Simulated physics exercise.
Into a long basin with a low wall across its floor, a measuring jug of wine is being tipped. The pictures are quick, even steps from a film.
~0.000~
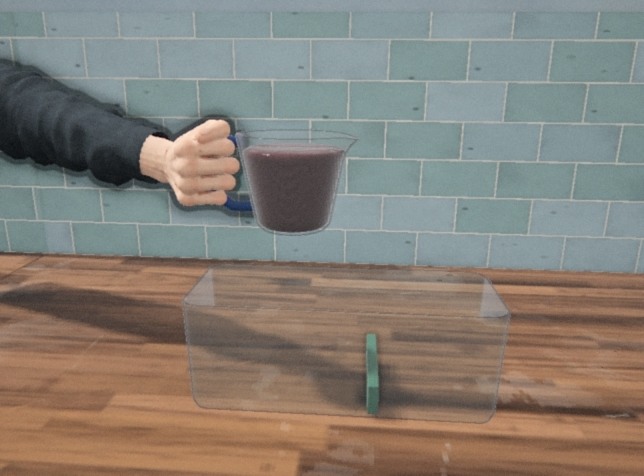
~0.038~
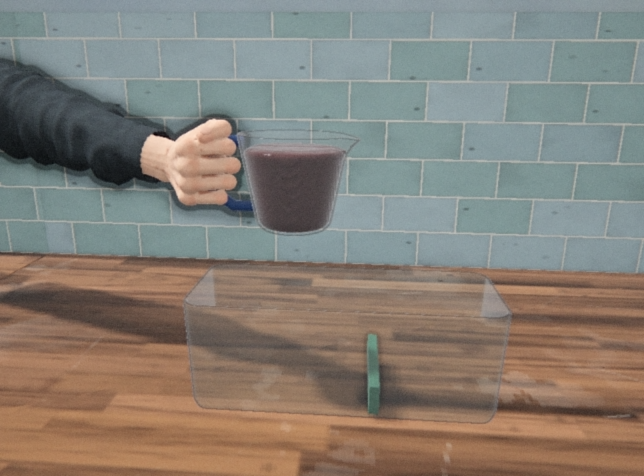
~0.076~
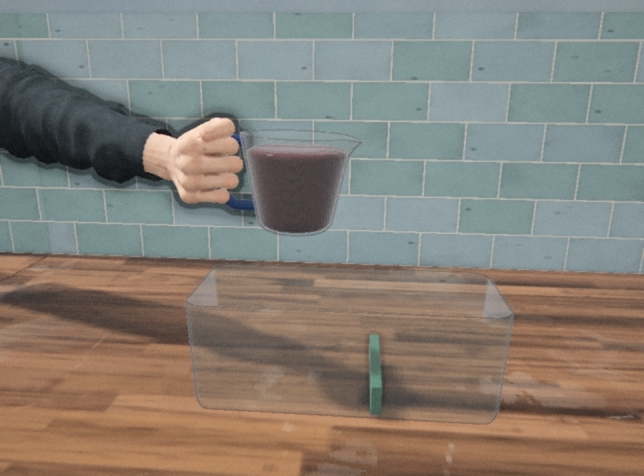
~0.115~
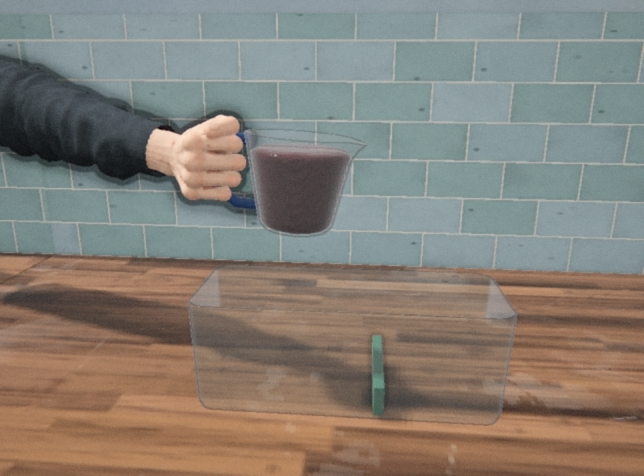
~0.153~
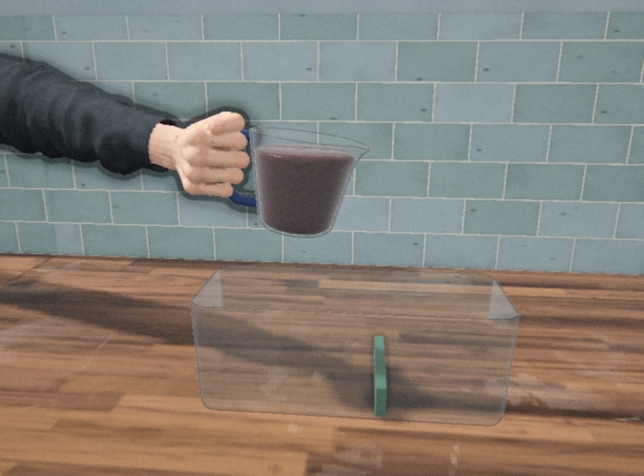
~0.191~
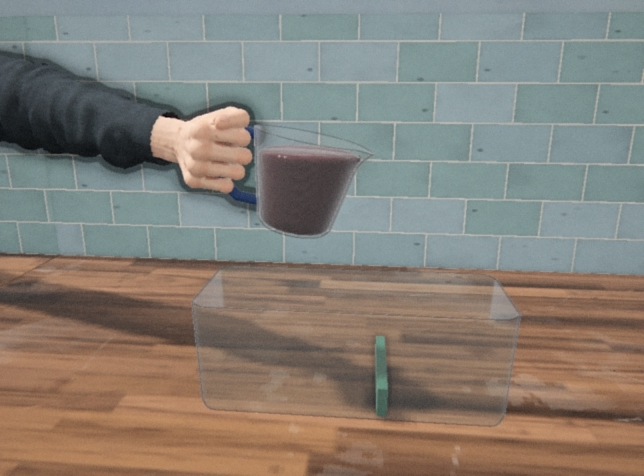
A hand in a dark sleeve held a clear jug of dark wine above a long see-through basin with a low green wall inside, keeping it nearly still before tilting it slightly to the right.
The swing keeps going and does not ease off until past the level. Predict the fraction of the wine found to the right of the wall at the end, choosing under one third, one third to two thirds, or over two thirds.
High range.
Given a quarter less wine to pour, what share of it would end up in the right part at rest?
Near 90 in a hundred.
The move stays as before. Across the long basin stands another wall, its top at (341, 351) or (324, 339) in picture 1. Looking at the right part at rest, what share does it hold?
About 95 % and 95 %.
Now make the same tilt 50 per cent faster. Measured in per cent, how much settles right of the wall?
Somewhere near 85 percent.
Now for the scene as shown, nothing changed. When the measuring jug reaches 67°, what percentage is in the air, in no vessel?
Around 25 percent.
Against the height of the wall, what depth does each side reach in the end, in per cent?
Close to 10 for the left and 90 for the right.
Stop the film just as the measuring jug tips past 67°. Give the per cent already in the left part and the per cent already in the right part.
The left part gets 0 percent; the right part gets 10 percent.
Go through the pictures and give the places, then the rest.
Tilt 0°; pouring edge (360, 137); surface from (245, 148) to (345, 149); the long basin's rim runs from (198, 283) to (497, 295); the wall's top is at (372, 359), in the first picture.
Tilt 0°; pouring edge (361, 138); surface from (246, 148) to (346, 150), in the second picture.
Tilt 2°; pouring edge (364, 140); surface from (249, 147) to (349, 151), in the third picture.
Tilt 4°; pouring edge (368, 143); surface from (253, 147) to (352, 152), in the fourth picture.
Tilt 7°; pouring edge (372, 148); surface from (258, 148) to (358, 154), in the fifth picture.
Tilt 11°; pouring edge (376, 153); surface from (261, 150) to (362, 155), in the sixth picture.
A moment on, the measuring jug is tipped part way and 68 per cent is still to pour, 0 is left of the wall and 8 right of it.
Next, the measuring jug is tipped on its side and 15 per cent is still to pour, 3 is left of the wall and 66 right of it.
Then the measuring jug is tipped on its side and 1 per cent is still to pour, 7 is left of the wall and 90 right of it.
Later the measuring jug is tipped on its side and 0 per cent is still to pour, 9 is left of the wall and 90 right of it.
Finally, 9 per cent lies left of the wall, 90 right of it and 1 outside.
